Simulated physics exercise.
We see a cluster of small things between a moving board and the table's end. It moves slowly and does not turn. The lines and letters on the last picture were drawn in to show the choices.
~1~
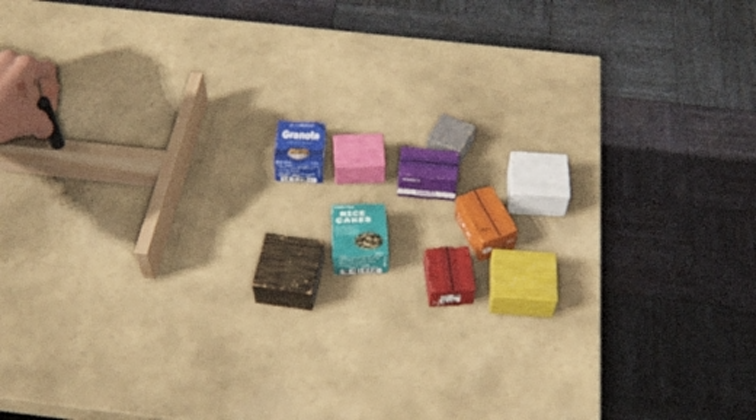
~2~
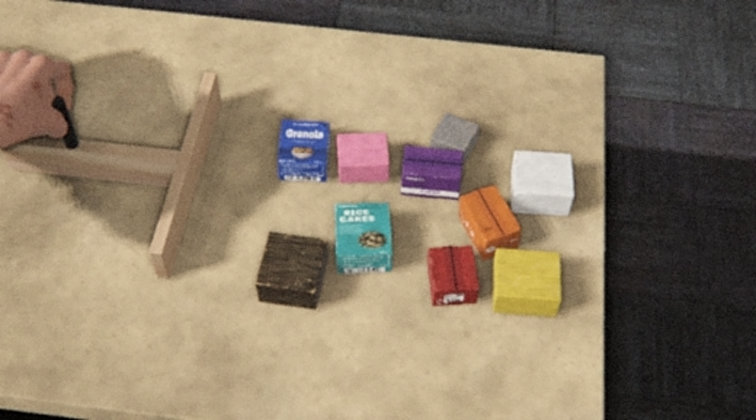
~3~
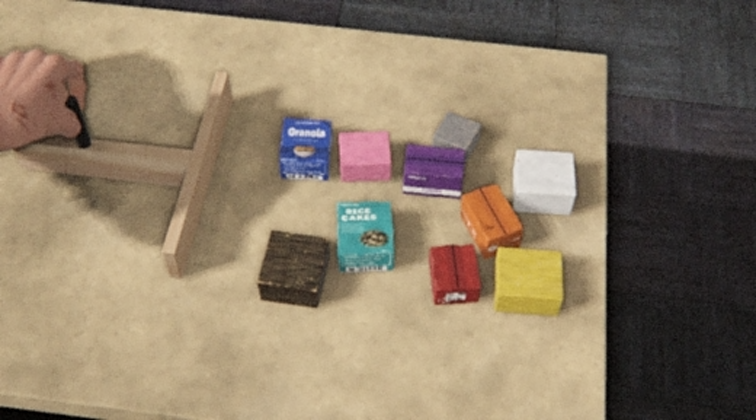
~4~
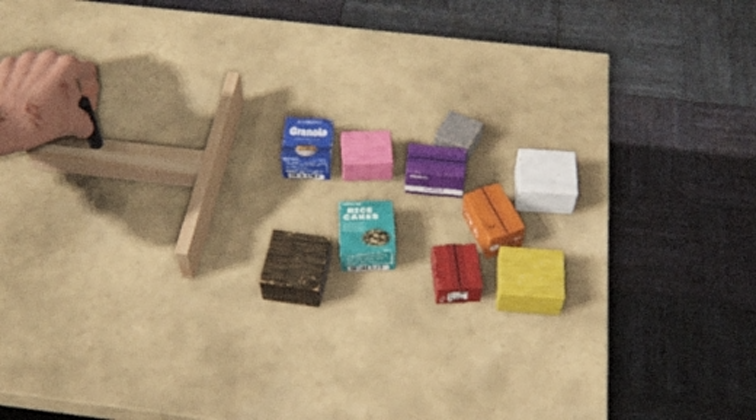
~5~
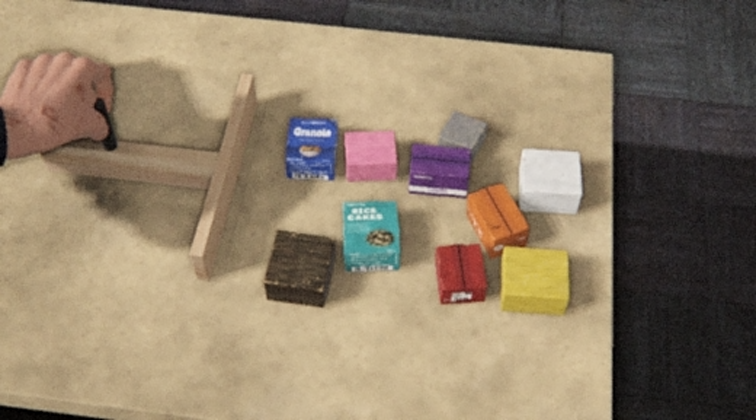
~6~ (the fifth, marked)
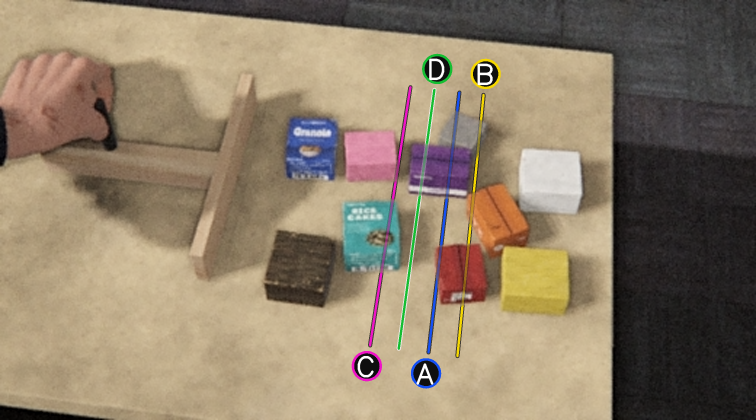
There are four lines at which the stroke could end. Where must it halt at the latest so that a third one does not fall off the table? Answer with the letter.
Line B.
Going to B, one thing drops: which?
The white block.
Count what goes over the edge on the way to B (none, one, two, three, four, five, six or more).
One.
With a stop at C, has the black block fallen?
No.
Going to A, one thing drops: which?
The white block.
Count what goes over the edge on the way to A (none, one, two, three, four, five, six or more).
By then, one.
On the copy, A at (445, 211); B at (472, 214); C at (392, 205); D at (418, 208).
On B. First, board (311, 168); black block (331, 274); purple box (453, 173).
Then, board (401, 178); white block (599, 188); purple box (540, 183).
Finally, board (469, 185); white block over the edge; yellow block (608, 290); one fallen.
By contrast, A is within the limit but short; C is within the limit but short; D is within the limit but short.
